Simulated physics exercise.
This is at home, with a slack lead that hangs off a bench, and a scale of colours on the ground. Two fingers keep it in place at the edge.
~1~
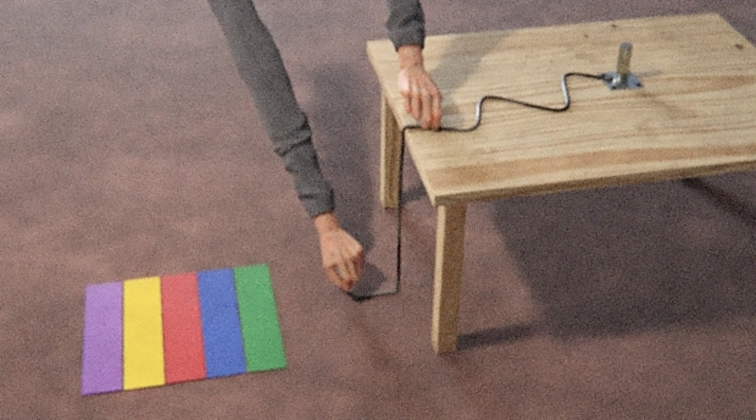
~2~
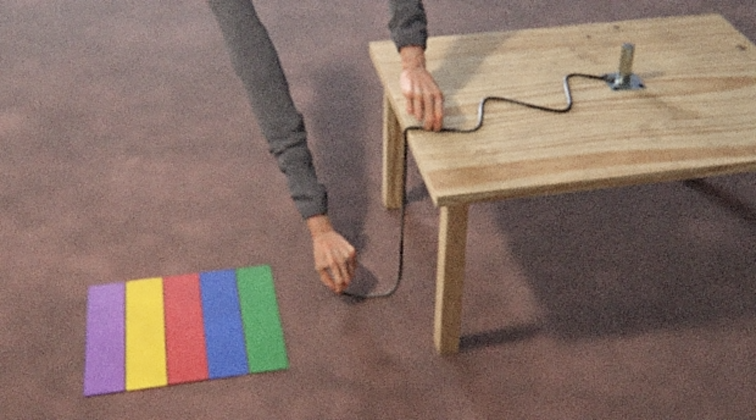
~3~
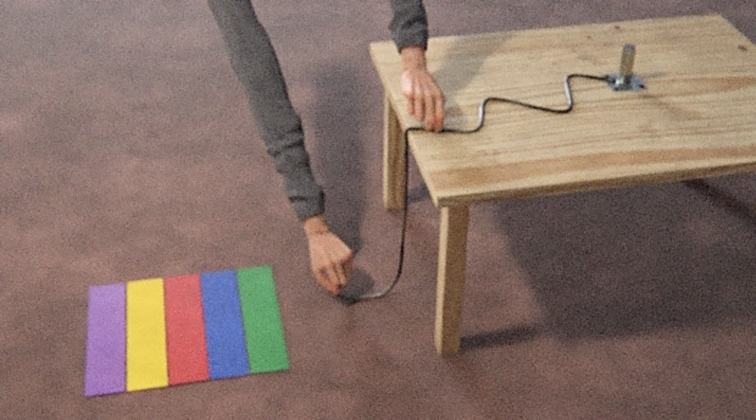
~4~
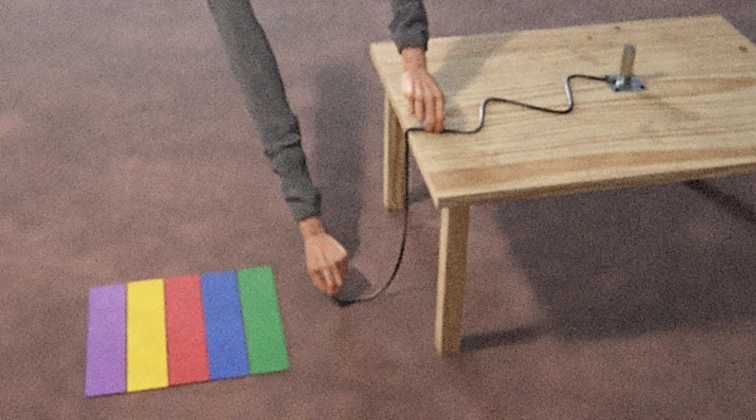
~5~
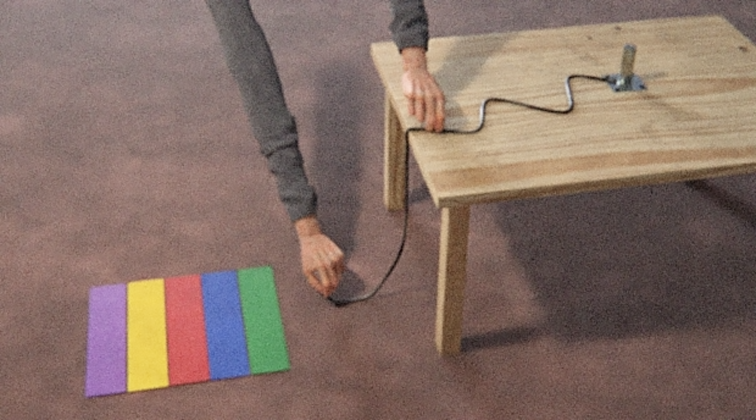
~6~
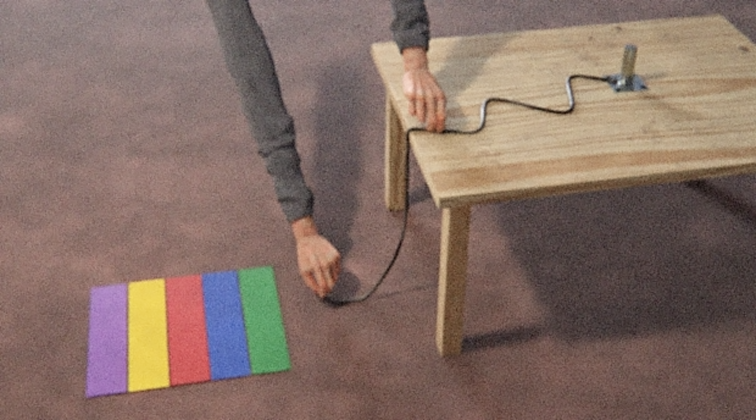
A hand holding the free end of a slack dark lead near the floor moves it slightly left toward a mat of coloured stripes, the hanging part bowing into a curve, while another hand pins the lead at the wooden bench's edge.
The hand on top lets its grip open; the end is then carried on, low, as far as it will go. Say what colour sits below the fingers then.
It is purple.
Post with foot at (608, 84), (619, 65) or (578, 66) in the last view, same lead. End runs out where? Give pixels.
Try by try, about (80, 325), (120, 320) and (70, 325).
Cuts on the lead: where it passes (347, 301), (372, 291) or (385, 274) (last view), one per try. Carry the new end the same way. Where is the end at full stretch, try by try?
In order, it comes to rest around (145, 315), (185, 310) and (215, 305).
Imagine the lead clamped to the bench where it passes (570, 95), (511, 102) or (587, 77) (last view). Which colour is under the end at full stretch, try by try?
You'd see yellow first, red next, and purple last.
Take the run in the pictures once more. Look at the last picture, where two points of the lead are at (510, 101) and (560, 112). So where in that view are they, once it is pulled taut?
(455, 114) for the first, (502, 105) for the second.
Soon after, end near (172, 312); over red.
Then, end near (128, 317); over yellow.
At full stretch, end near (102, 320); over purple. It halts on the purple strip.
